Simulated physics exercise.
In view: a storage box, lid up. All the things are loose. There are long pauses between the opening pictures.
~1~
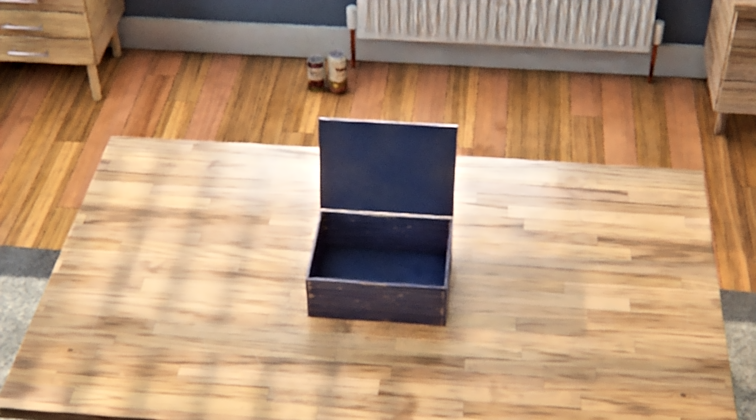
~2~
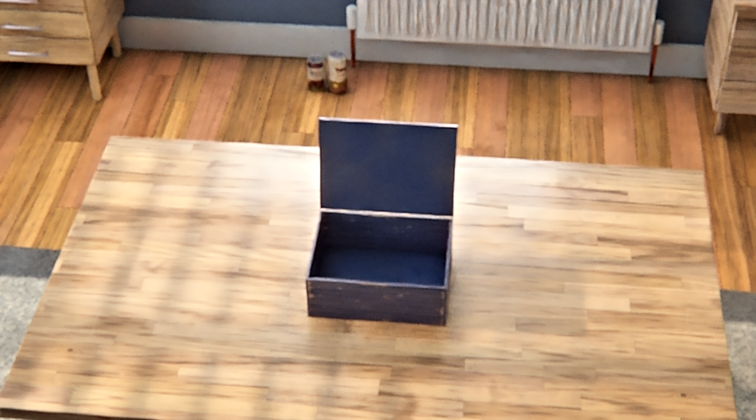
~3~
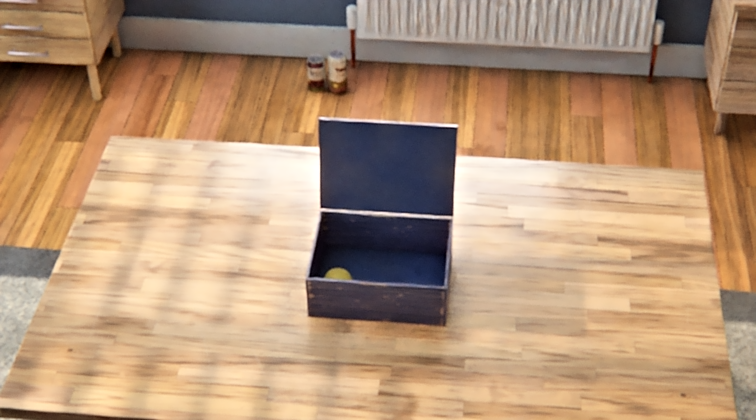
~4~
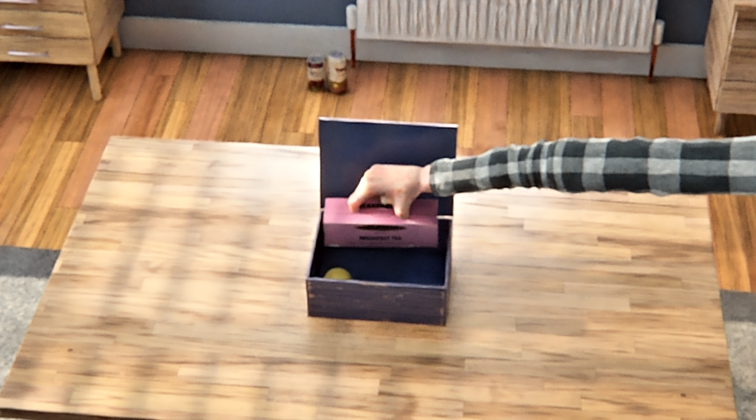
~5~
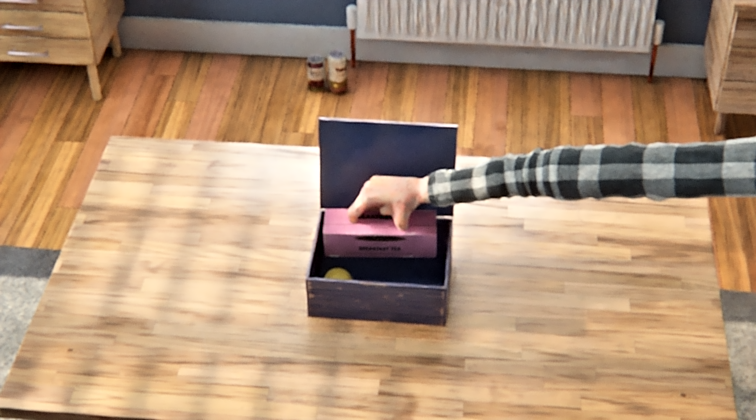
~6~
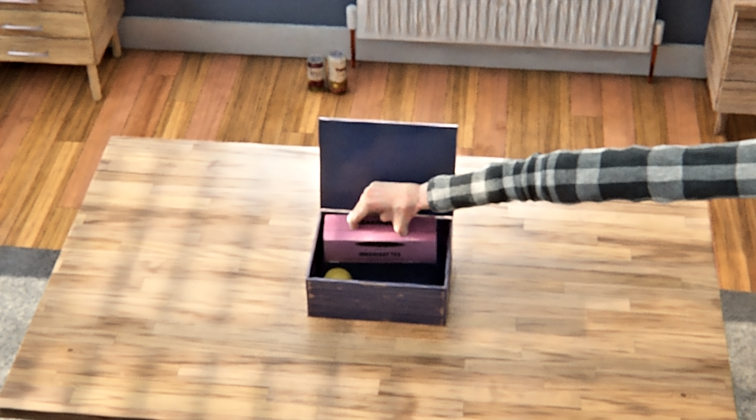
A hand lowers a pink carton into an open dark box holding a small yellowish object.
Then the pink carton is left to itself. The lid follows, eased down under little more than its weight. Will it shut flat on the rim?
As it turns out, it sits on the rim.
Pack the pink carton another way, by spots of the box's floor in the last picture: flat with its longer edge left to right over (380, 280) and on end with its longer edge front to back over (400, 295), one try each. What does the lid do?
First try: It sits on the rim; second try: It is held up.
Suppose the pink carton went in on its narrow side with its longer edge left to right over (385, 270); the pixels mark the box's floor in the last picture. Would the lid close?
Then it shuts flat.
Then, 1.20 s after the last picture, lid starting down; pink carton slid a little near (376, 261); yellow lemon rolled a little.
Then, 1.80 s after the last picture, lid 39° above the rim; pink carton slid a little near (376, 261); yellow lemon rolled a little.
At rest, lid shut; moved from the start, pink carton; yellow lemon in place. Seen from the same camera at the end, pink carton near (376, 261).
